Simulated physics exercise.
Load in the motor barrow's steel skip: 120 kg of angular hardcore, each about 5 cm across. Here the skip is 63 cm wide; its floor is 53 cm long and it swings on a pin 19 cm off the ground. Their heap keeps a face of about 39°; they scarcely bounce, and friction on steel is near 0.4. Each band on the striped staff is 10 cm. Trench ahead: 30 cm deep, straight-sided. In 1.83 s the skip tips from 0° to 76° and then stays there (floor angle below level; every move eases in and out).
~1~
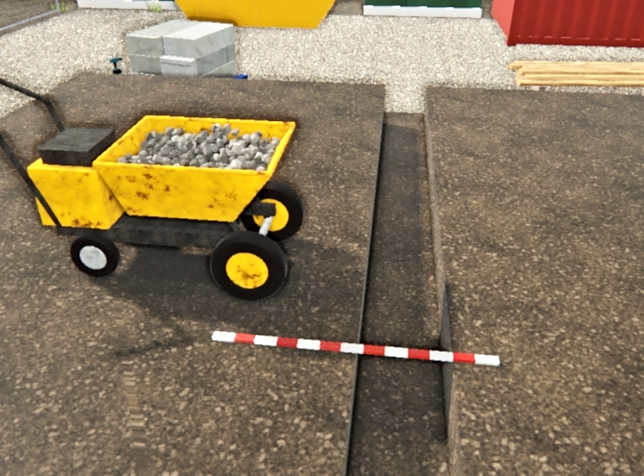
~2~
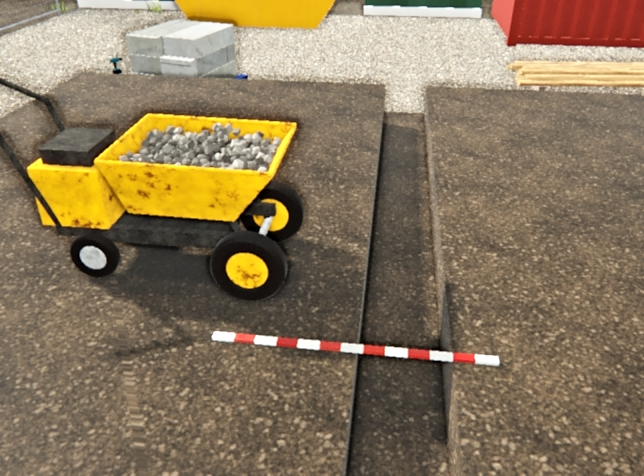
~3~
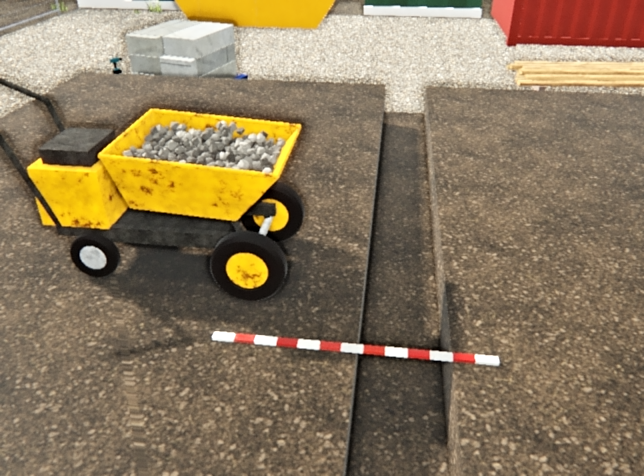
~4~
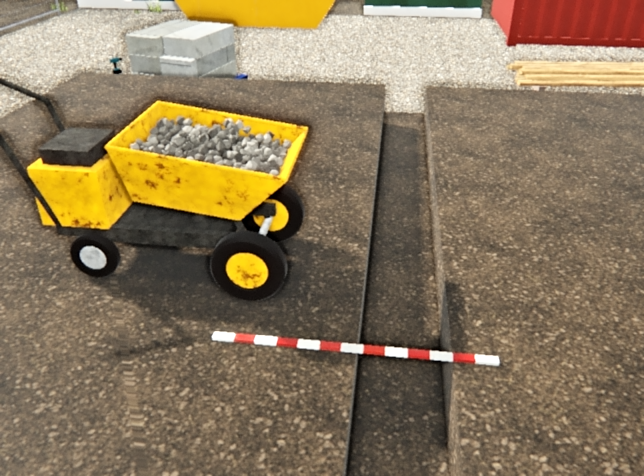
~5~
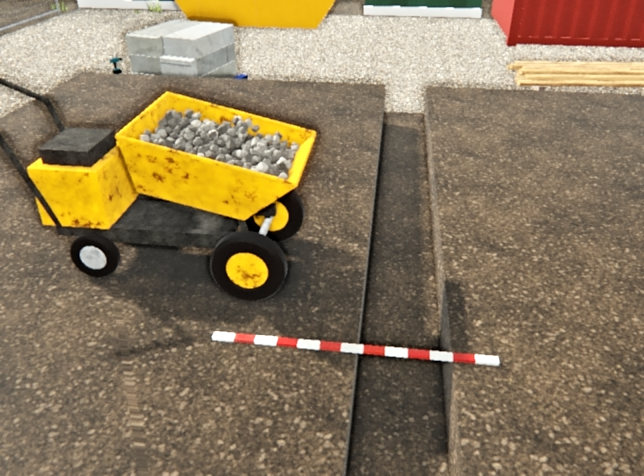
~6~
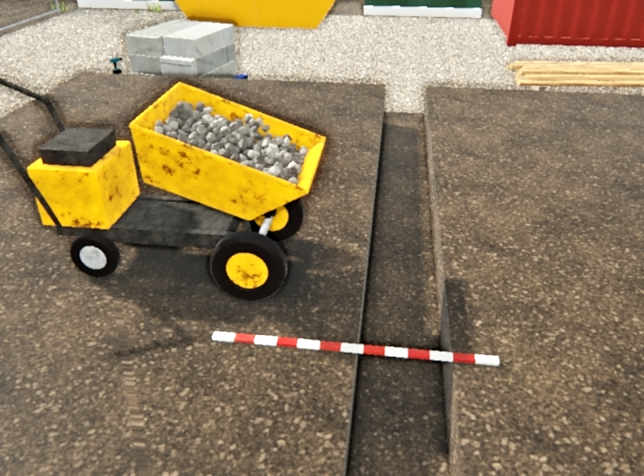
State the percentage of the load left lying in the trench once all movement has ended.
The share left there is about 100 per cent.
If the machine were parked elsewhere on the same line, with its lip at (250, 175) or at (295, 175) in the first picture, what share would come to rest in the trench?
About 90 and 100 per cent.
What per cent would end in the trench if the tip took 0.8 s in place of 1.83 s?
Then about 100 per cent.
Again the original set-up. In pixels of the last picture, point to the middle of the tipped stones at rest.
The middle should be near (399, 309).
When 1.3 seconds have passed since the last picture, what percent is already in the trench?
At that moment: Approx. 45 %.
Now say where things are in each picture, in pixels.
In the first picture, the skip is at 0°, its lip at (270, 174); the top of the load is at (218, 133).
The second picture shows lip at (272, 175), floor tilted 1°, highest stones at (219, 133).
In the third picture, the skip is at 4°, its lip at (278, 177); the top of the load is at (207, 132).
In the fourth picture, the skip is at 8°, its lip at (286, 180); the top of the load is at (195, 129).
The fifth picture shows lip at (296, 185), floor tilted 13°, highest stones at (175, 118).
In the sixth picture, the skip is at 19°, its lip at (307, 192); the top of the load is at (183, 109).
Then, 0.8 s after the last picture the floor is at 64°, 99 % in the skip, 1 % in the trench; the foremost stones are at (372, 239).
Then, 1.3 s after the last picture the floor is at 76°, 54 % in the skip, 46 % in the trench; the foremost stones are at (437, 333).
Then, 1.7 s after the last picture the floor is at 76°, 27 % in the skip, 73 % in the trench; the foremost stones are at (436, 312).
Then, 3.6 s after the last picture the floor is at 76°, 0 % in the skip, 100 % in the trench; the foremost stones are at (437, 300).
